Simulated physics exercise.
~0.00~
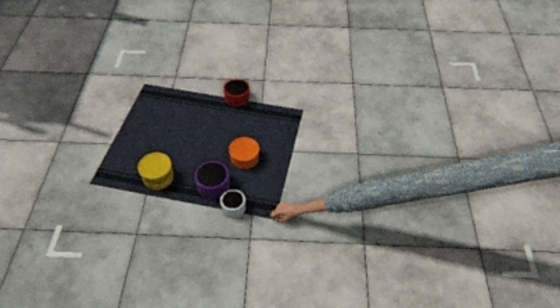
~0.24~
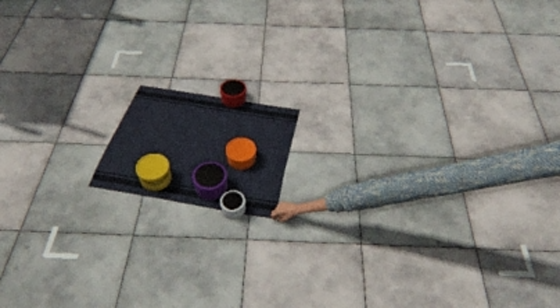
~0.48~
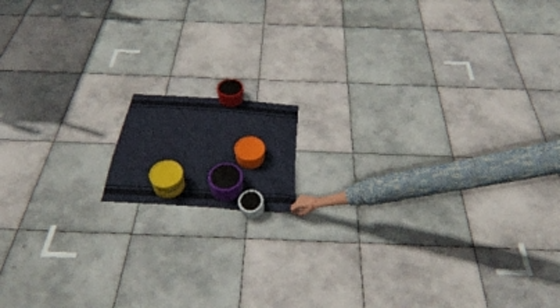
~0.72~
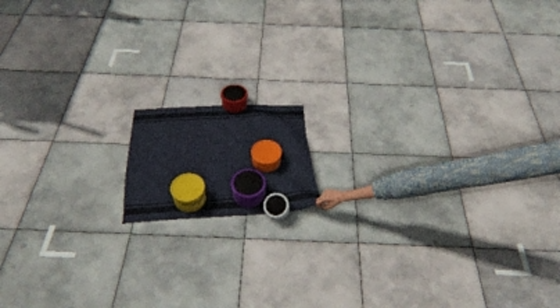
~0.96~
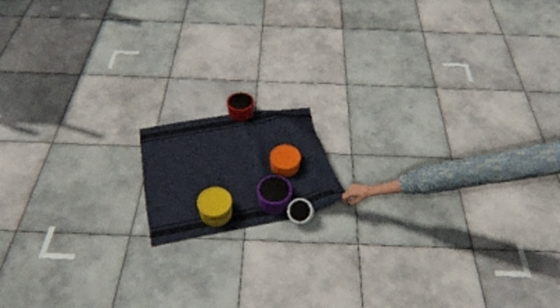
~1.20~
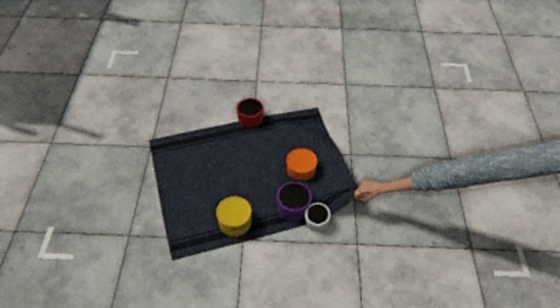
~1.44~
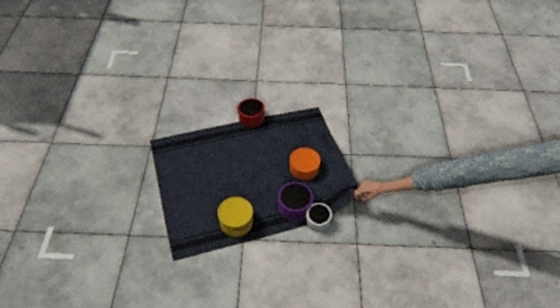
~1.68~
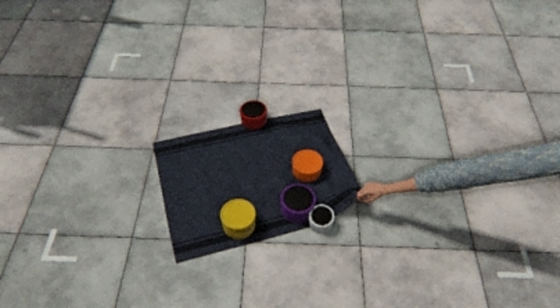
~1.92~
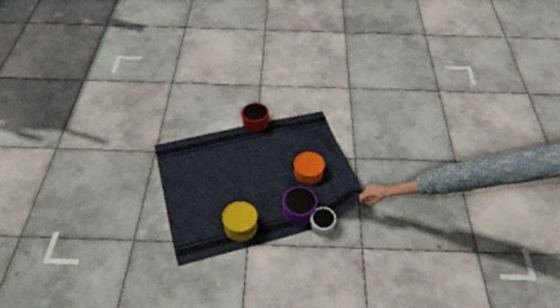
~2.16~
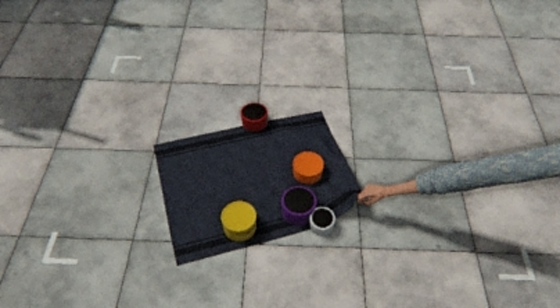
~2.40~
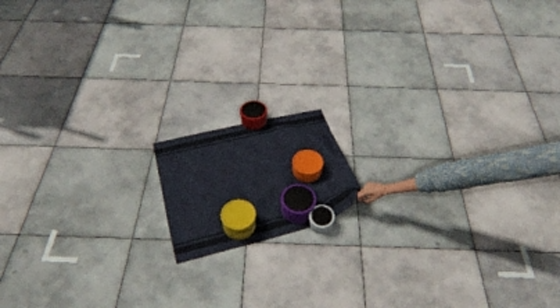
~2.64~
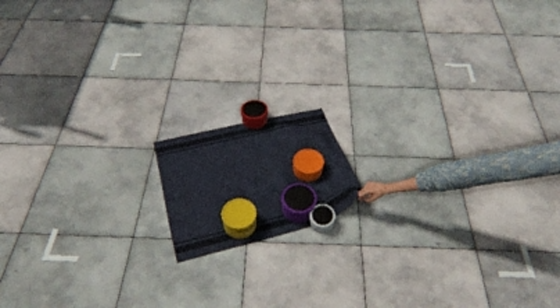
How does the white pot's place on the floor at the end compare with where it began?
The white pot ends up clearly farther to the right and slightly lower in view than where it began.
A dark mat carrying five colourful containers slides right and turns beside a hand, then rests.
